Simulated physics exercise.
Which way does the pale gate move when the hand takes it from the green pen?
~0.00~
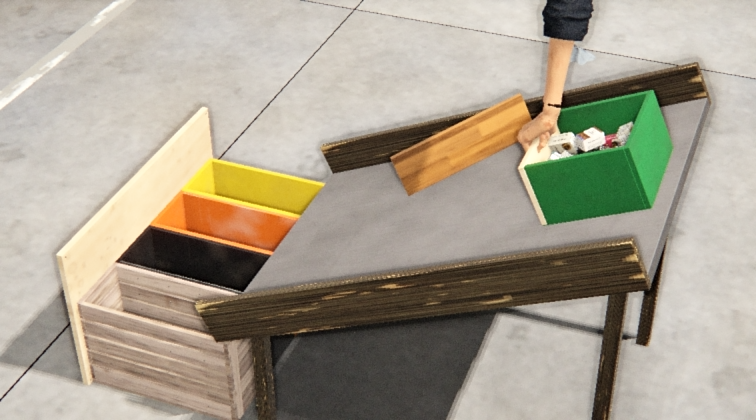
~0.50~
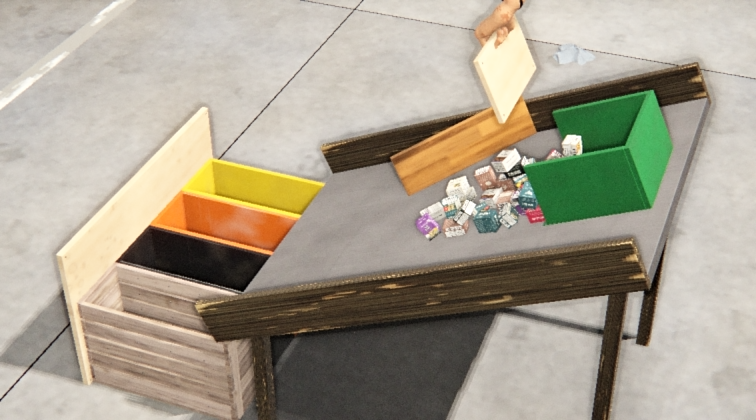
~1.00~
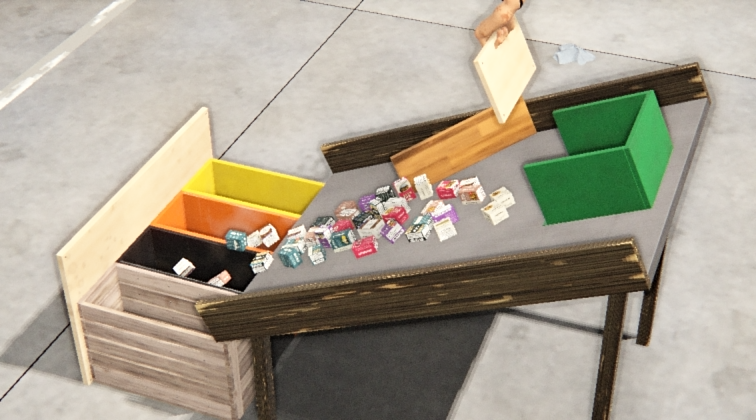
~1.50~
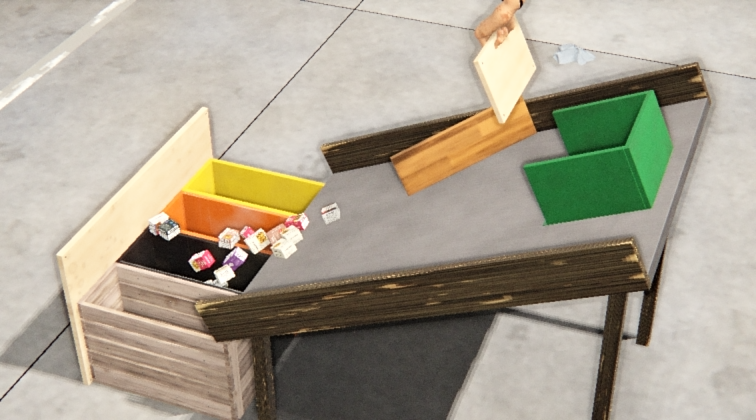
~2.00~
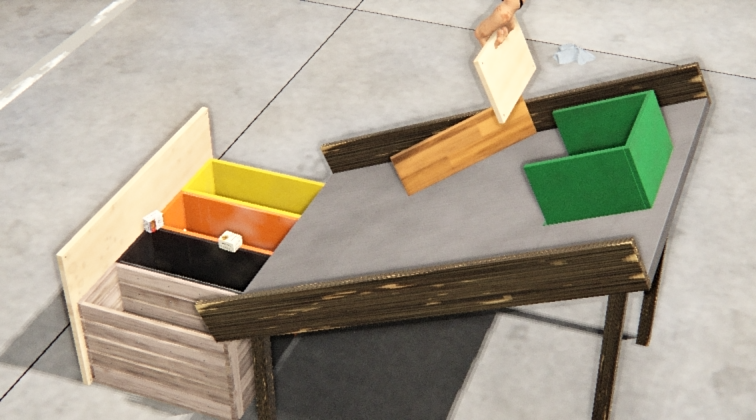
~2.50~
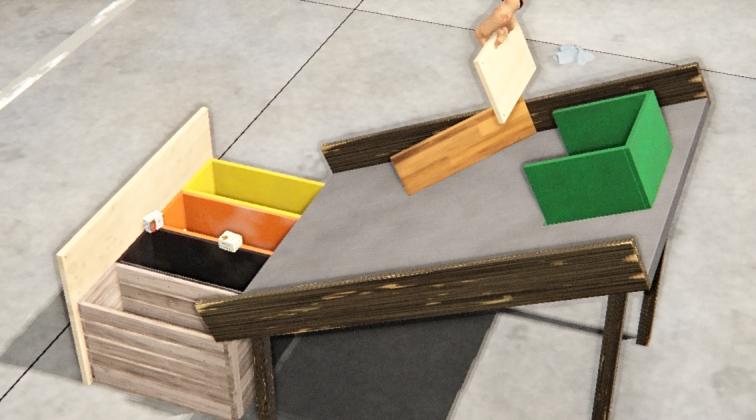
The gate moves up, and the hand then holds it above the wooden board at the far side of the table.
A hand lifting a pale gate from a green pen, small cartons sliding down a sloped table into black and orange bins.
